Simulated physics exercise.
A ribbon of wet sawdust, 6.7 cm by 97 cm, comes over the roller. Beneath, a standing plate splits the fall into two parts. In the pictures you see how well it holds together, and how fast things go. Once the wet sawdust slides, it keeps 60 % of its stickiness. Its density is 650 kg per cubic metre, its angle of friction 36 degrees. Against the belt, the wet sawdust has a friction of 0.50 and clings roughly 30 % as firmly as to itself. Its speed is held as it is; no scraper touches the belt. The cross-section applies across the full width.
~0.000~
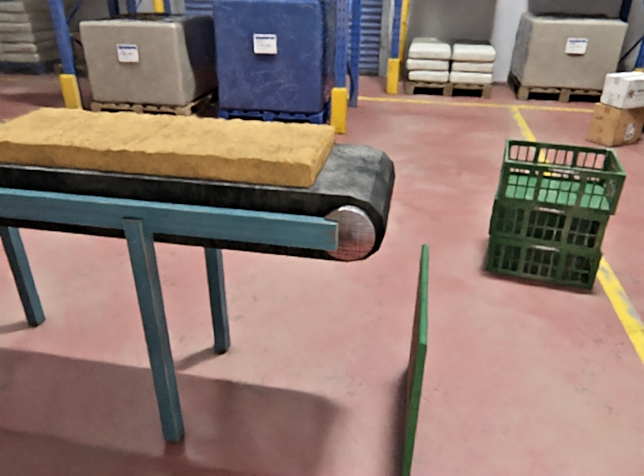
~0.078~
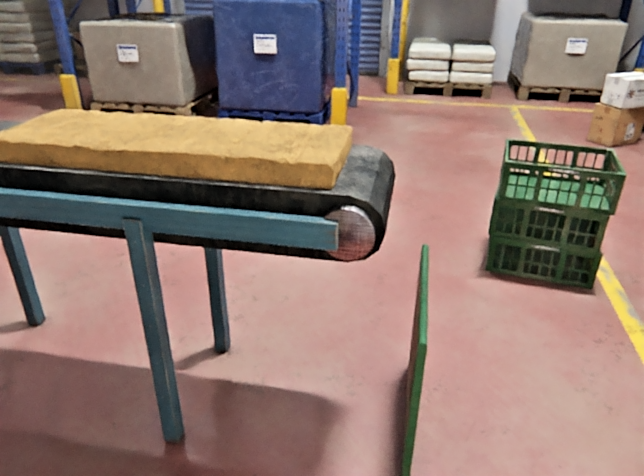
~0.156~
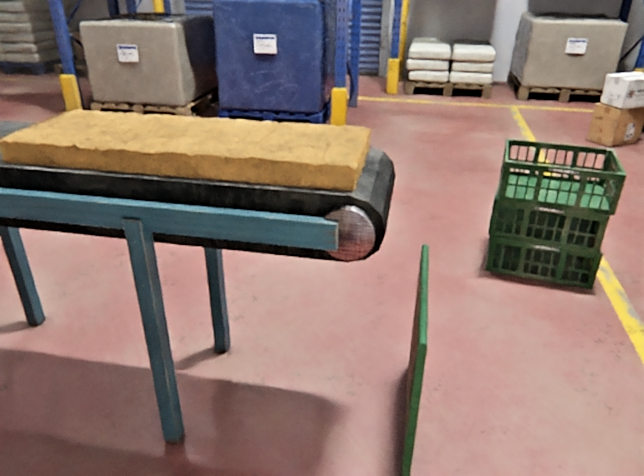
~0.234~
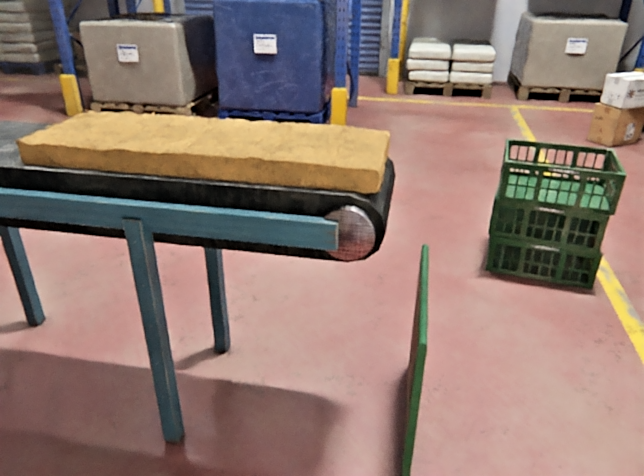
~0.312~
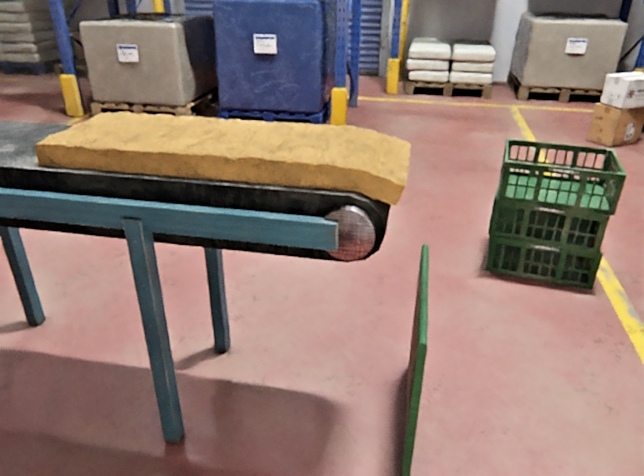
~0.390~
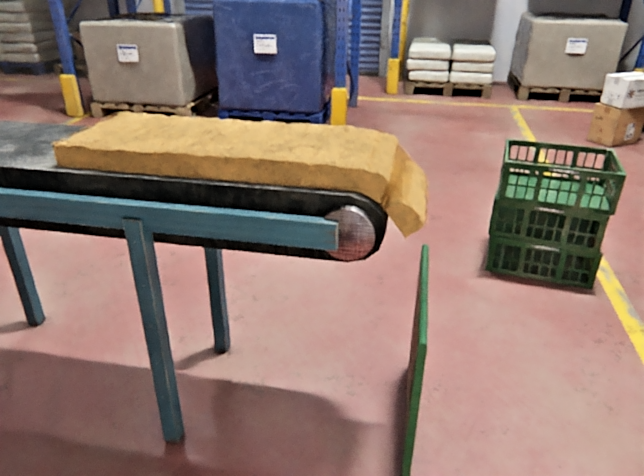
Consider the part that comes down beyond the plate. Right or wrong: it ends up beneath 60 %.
Wrong, it is above 60 %.
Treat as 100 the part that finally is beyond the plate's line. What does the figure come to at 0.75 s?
My estimate: Some 20 per cent.
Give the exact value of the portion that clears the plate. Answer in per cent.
Close to 70 in a hundred.
By 0.75 s, 18 % is beyond the plate's line.
By 1.17 s, 38 % is beyond the plate's line.
By 1.59 s, 59 % is beyond the plate's line.
By 2.01 s, 72 % is beyond the plate's line.
By 3.29 s, at the end, 72 % is beyond the plate's line.
